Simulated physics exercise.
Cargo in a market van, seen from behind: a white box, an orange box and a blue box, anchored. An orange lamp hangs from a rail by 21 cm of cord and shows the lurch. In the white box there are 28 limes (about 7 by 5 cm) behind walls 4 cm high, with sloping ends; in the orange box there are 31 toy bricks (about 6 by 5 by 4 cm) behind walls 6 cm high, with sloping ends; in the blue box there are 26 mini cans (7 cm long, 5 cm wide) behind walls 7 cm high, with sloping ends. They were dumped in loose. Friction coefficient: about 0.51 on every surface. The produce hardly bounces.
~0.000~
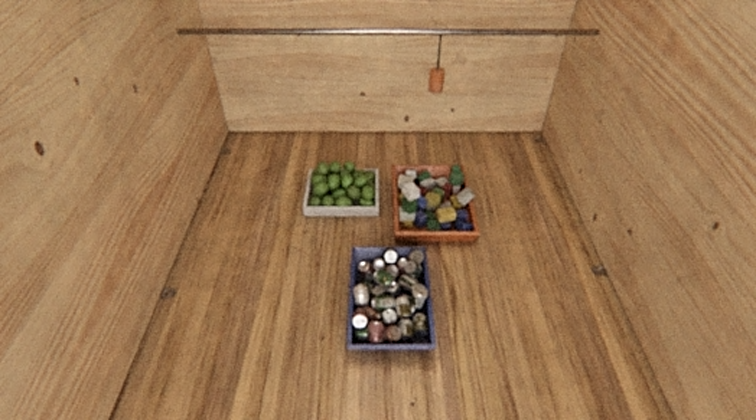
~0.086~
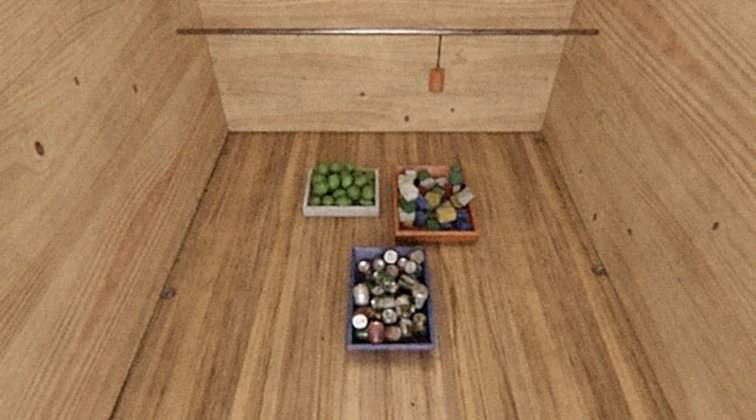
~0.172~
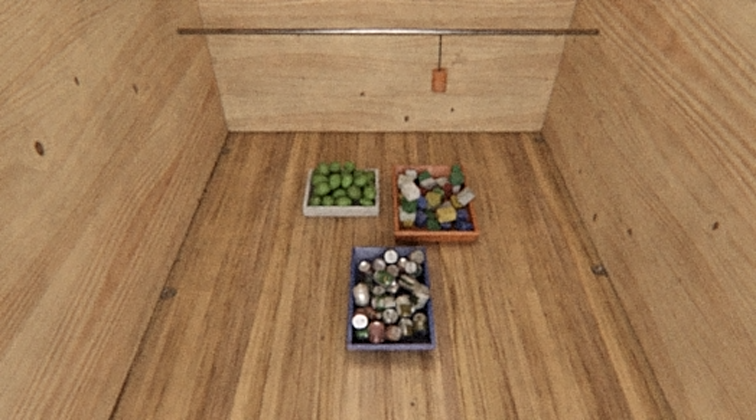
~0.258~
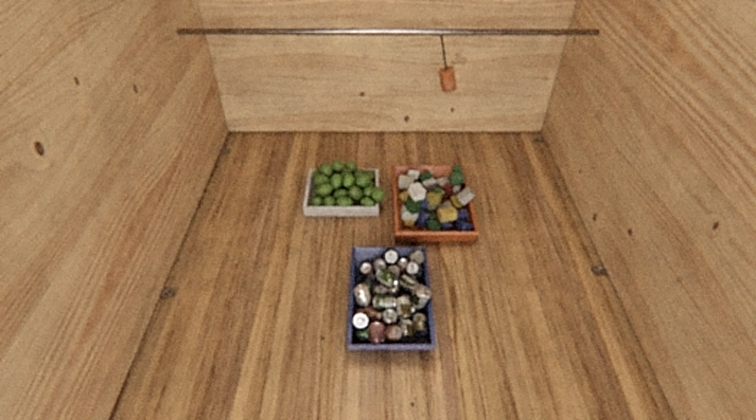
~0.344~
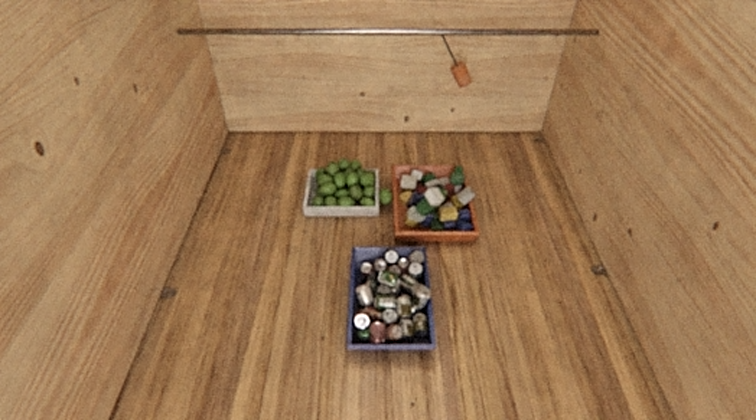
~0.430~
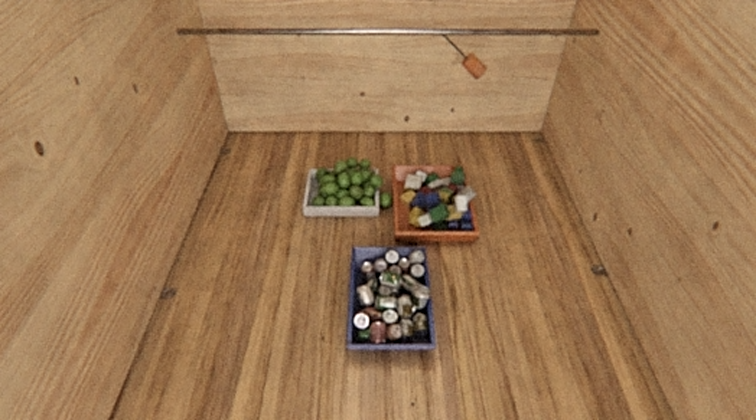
The boxes stay put as the orange lamp swings right and a lime leaves the white box.
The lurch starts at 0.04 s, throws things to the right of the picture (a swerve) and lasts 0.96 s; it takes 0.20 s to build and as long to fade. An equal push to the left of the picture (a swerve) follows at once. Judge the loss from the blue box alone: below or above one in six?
Out of the blue box go under a sixth of the mini cans.
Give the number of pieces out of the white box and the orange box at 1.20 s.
About: White box 8, orange box 2.
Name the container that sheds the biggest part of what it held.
It is the white box.
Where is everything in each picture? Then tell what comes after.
In the first frame (each is followed by its nearest rim corner in this view), blue box, (349, 345); orange box, (397, 231); the lamp leans 0°; none out.
The second frame shows blue box, (349, 345); the lamp leans 0°.
The third frame shows blue box, (349, 345); the lamp leans 3°.
The fourth frame shows blue box, (349, 345); the lamp leans 13°.
The fifth frame shows blue box, (349, 345); the lamp leans 29°; 1 out, the lowest lime at (386, 196).
The sixth frame shows blue box, (349, 345); orange box, (397, 231); the lamp leans 47°; 1 out, the lowest lime at (386, 200).
After 0.77 s, white box 20 in, 8 out, orange box 29 in, 2 out and blue box 26 in, 0 out.
After 1.20 s, white box 20 in, 8 out, orange box 29 in, 2 out and blue box 26 in, 0 out.
After 1.79 s, white box 18 in, 10 out, orange box 29 in, 2 out and blue box 26 in, 0 out.
Outcome (at 2.56 s), white box 18 in, 10 out, orange box 29 in, 2 out and blue box 26 in, 0 out. Asked share, 0 of 26, 0 per cent.
